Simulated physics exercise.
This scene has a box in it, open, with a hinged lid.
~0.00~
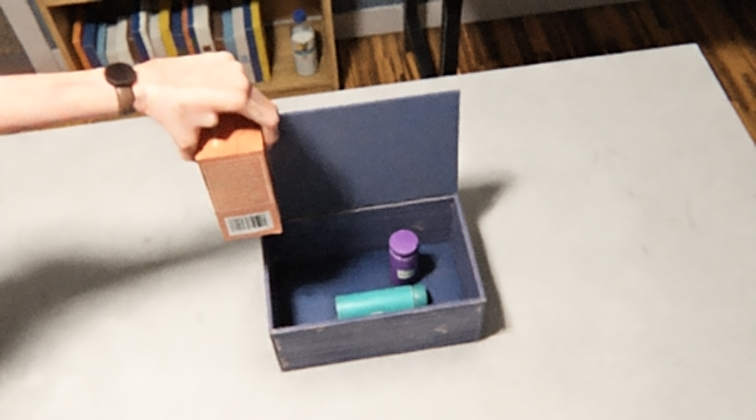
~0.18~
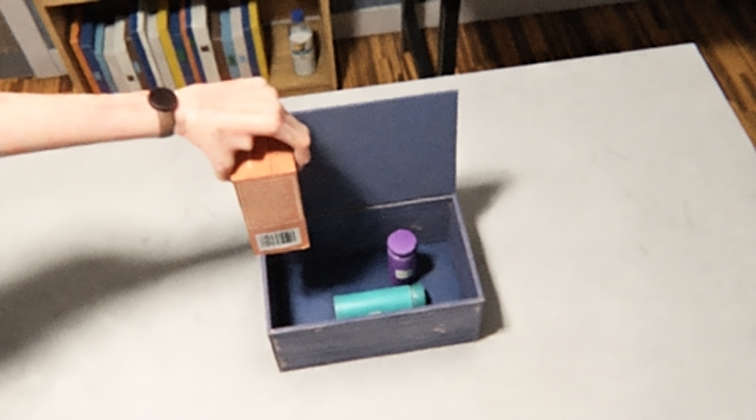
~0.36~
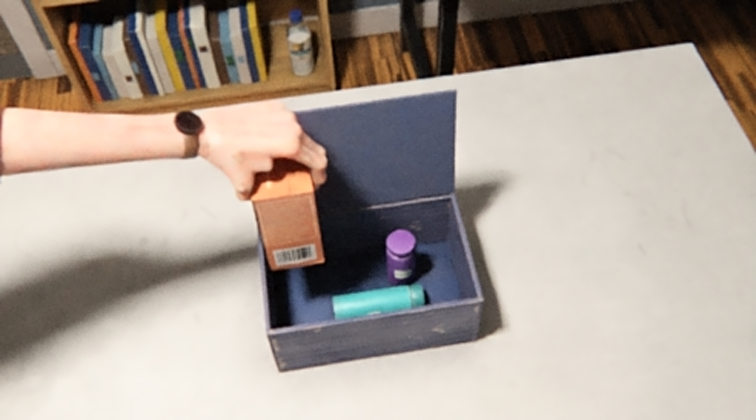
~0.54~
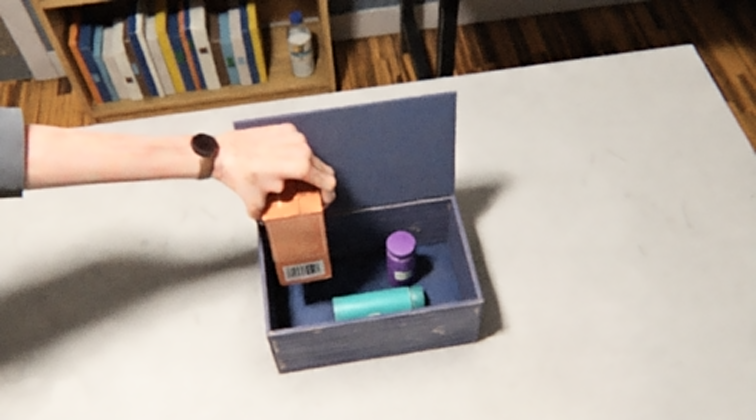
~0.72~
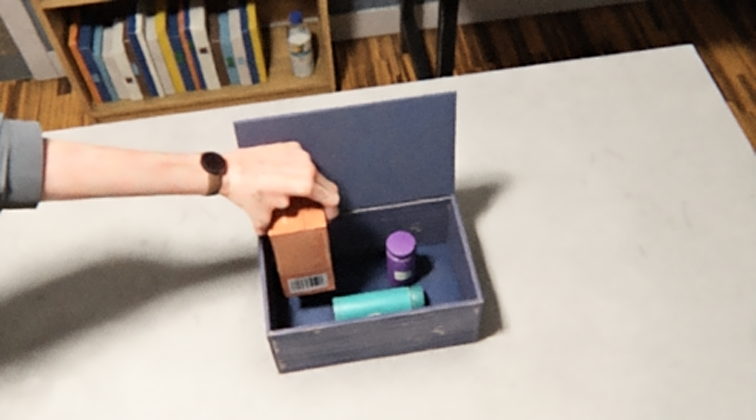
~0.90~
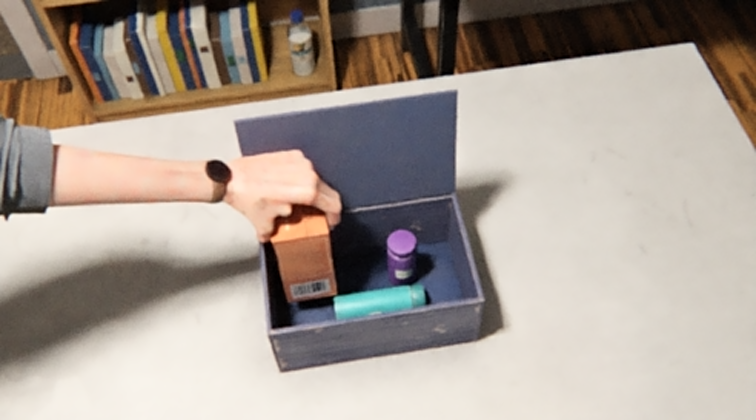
A hand lowering an orange carton into the left side of an open dark blue box holding purple and teal containers.
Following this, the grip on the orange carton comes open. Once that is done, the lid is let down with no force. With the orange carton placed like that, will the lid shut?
Turns out the lid is kept open.
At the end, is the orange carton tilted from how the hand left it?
By the end it has leaned over.
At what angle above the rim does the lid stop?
About 20°.
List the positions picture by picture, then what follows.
The first picture shows still above its spot; orange carton (241, 179); purple shaker (404, 259).
The second picture shows still above its spot; orange carton (271, 197); purple shaker (402, 259).
The third picture shows still above its spot; orange carton (288, 215); purple shaker (401, 259).
The fourth picture shows still above its spot; orange carton (298, 232); purple shaker (401, 261).
The fifth picture shows still above its spot; orange carton (302, 246); purple shaker (401, 261).
The sixth picture shows in place under the hand; orange carton (304, 252); purple shaker (402, 259).
After 2.20 s, lid 79° above the rim; orange carton shifted a little near (306, 259).
After 3.00 s, lid 37° above the rim; orange carton turned 23° from how it was put near (315, 276).
In the end (6.5 s), lid 21° above the rim; toppled in the box, orange carton; the other 2 unmoved. At the end, from the last picture's camera, orange carton near (321, 288).
